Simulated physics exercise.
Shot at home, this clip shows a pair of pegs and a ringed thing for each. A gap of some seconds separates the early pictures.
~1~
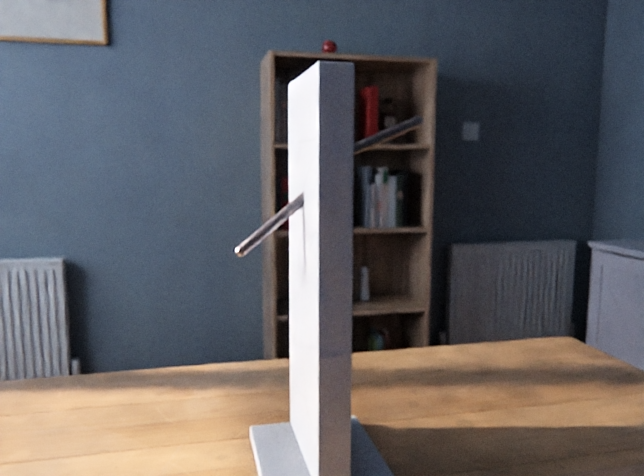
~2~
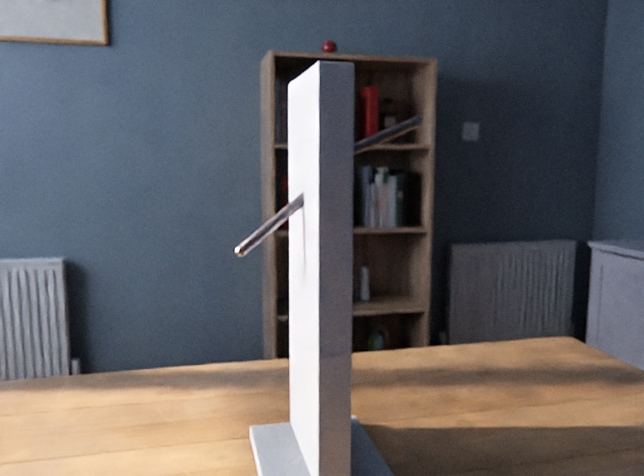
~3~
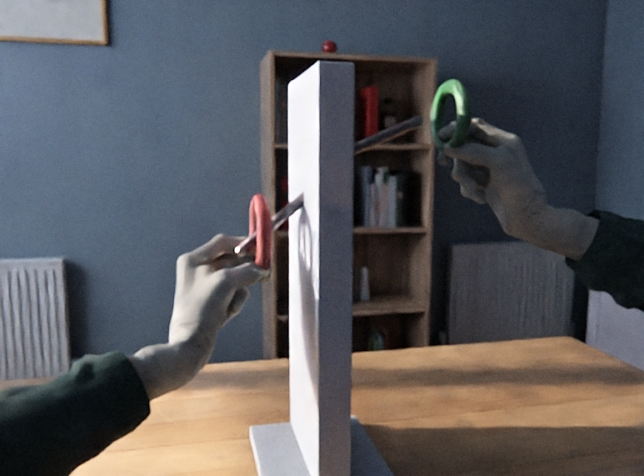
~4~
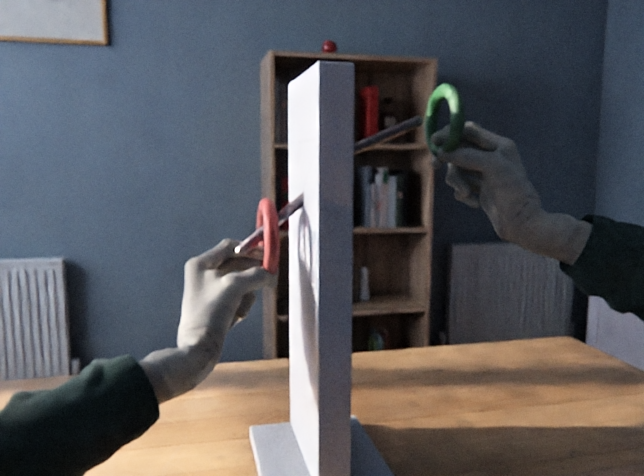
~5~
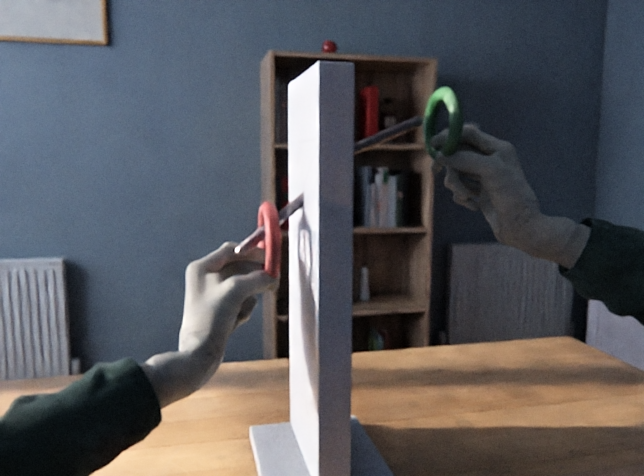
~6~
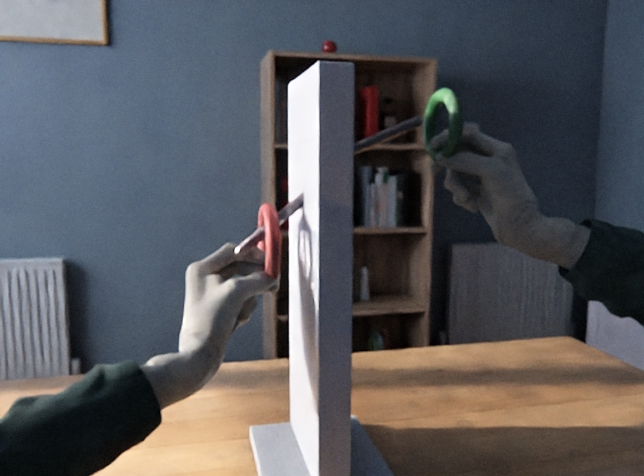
Two hands enter from opposite sides, bringing a red ring and a green ring to the slanted pegs on either side of a white upright stand, then shift them slightly and keep holding them there, almost still.
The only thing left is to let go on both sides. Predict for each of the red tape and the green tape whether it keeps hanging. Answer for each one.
Prediction - the red tape comes off; the green tape comes off.
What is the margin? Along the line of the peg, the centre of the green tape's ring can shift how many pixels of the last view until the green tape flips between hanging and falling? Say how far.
Shift it left by around 24 pixels.
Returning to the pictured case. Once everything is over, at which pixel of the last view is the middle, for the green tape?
Somewhere around pixel (433, 420).
Then, 0.22 s after the last picture, red tape tipped 49° from how it was near (234, 302); green tape falling near (438, 267).
At rest, the red tape slips down; the green tape slips down, near (433, 421).
